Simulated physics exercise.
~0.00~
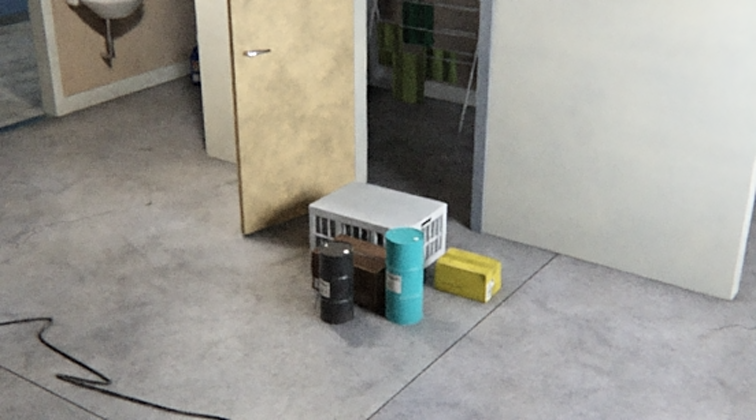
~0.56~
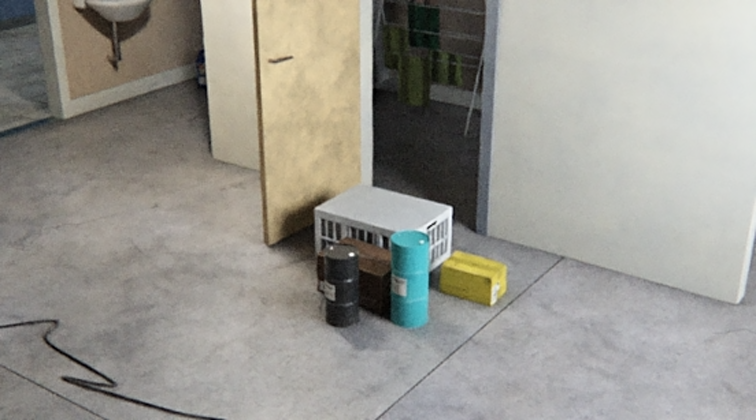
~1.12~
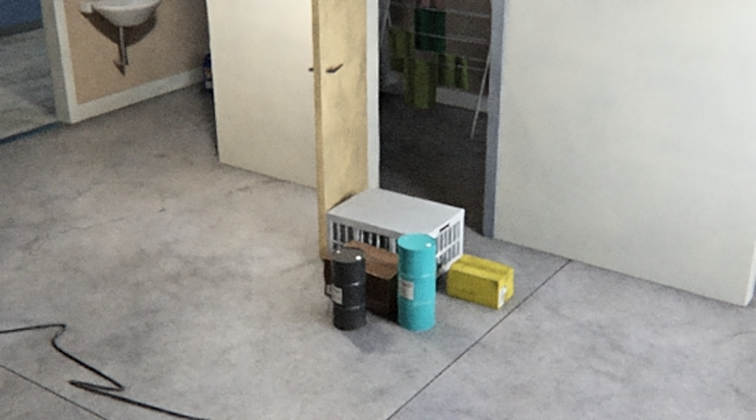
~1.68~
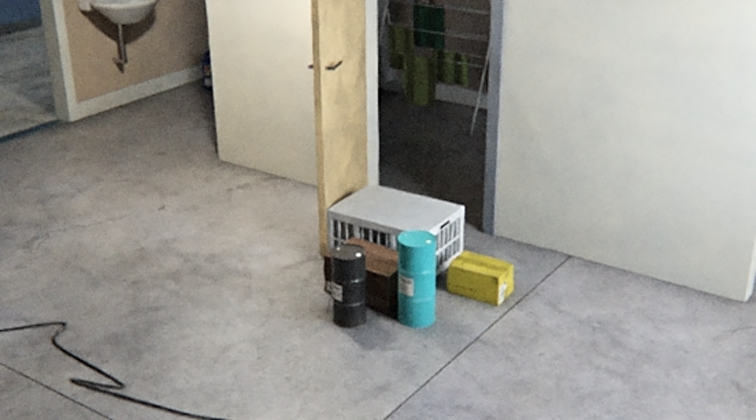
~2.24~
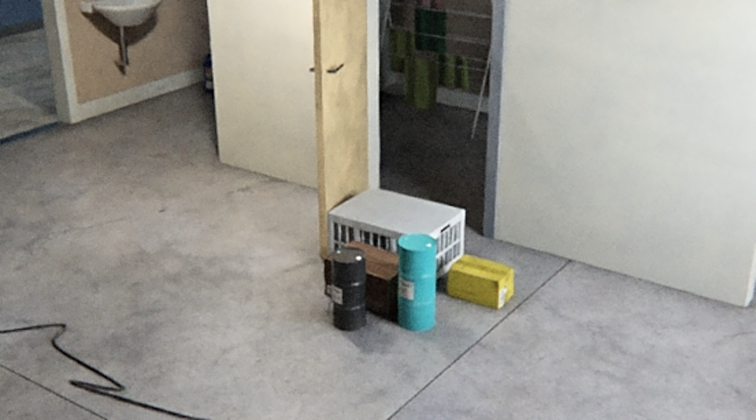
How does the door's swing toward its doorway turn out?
The door stops short of shutting and stays wide open, with its lower edge right by the pale slatted crate standing in its way.
